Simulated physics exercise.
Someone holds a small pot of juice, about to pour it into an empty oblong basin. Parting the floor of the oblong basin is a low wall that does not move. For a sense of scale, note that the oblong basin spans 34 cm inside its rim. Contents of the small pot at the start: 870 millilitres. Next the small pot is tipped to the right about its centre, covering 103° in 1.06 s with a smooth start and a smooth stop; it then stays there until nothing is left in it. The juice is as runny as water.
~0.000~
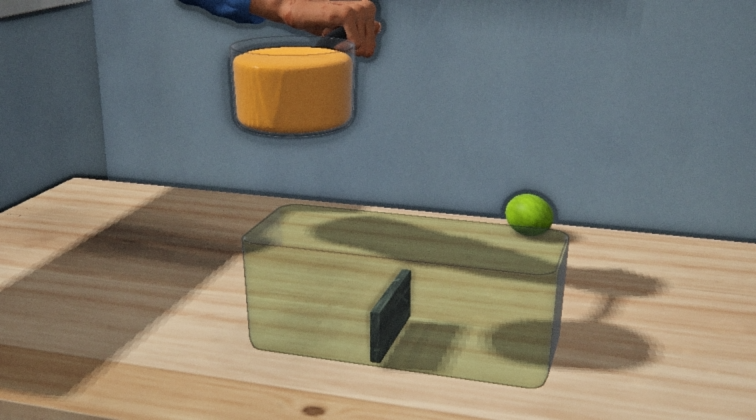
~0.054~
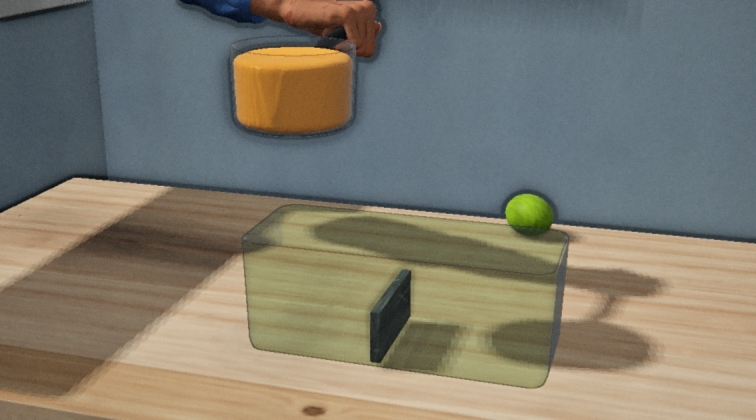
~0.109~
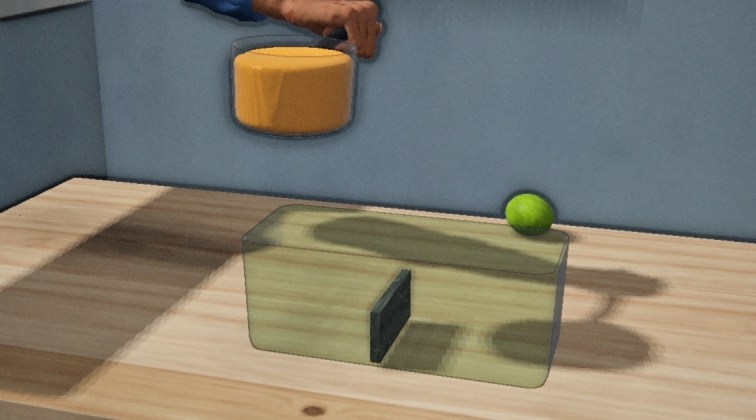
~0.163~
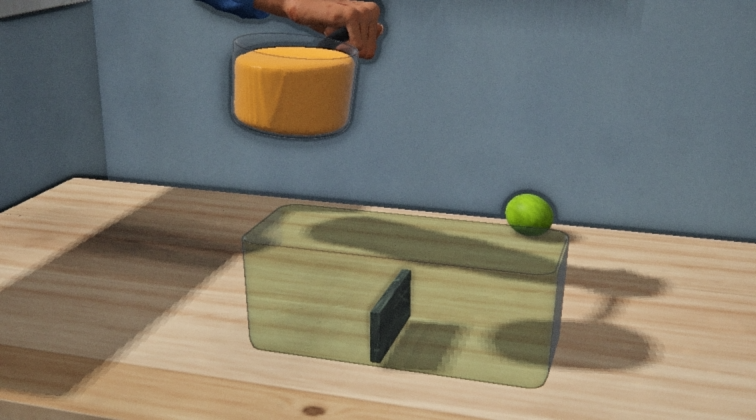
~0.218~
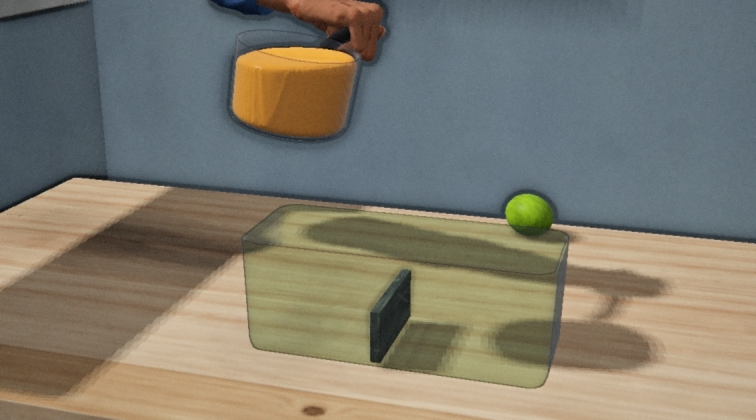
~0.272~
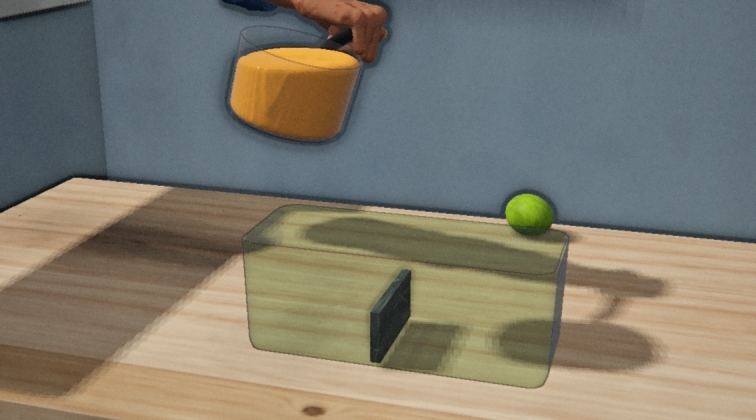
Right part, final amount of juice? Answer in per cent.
82 per cent.
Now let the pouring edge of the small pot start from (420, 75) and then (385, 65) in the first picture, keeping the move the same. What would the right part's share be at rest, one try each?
Respectively about 100 and 100 percent.
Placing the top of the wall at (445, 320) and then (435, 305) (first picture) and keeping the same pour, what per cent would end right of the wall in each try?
First try about 25 %, second try about 40 %.
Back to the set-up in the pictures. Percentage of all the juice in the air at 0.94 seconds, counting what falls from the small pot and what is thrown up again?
Near 14 percent.
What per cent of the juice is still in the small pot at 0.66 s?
Roughly 58 per cent.
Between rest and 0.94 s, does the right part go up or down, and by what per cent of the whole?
I'd say it grows by some 12.
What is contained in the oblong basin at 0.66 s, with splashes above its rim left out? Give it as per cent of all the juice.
I'd estimate some 10 percent of the liquid.
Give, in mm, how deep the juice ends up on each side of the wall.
Left 8 mm, right 32 mm.
By 0.66 s the tilt is 71° and 59 per cent is still to pour, 1 is left of the wall and 10 right of it.
By 0.94 s the tilt is 100° and 13 per cent is still to pour, 3 is left of the wall and 70 right of it.
By 1.24 s the tilt is 103° and 1 per cent is still to pour, 14 is left of the wall and 82 right of it.
By 1.56 s the tilt is 103° and 0 per cent is still to pour, 17 is left of the wall and 82 right of it.
At rest 17 per cent lies left of the wall, 82 right of it and 1 outside.
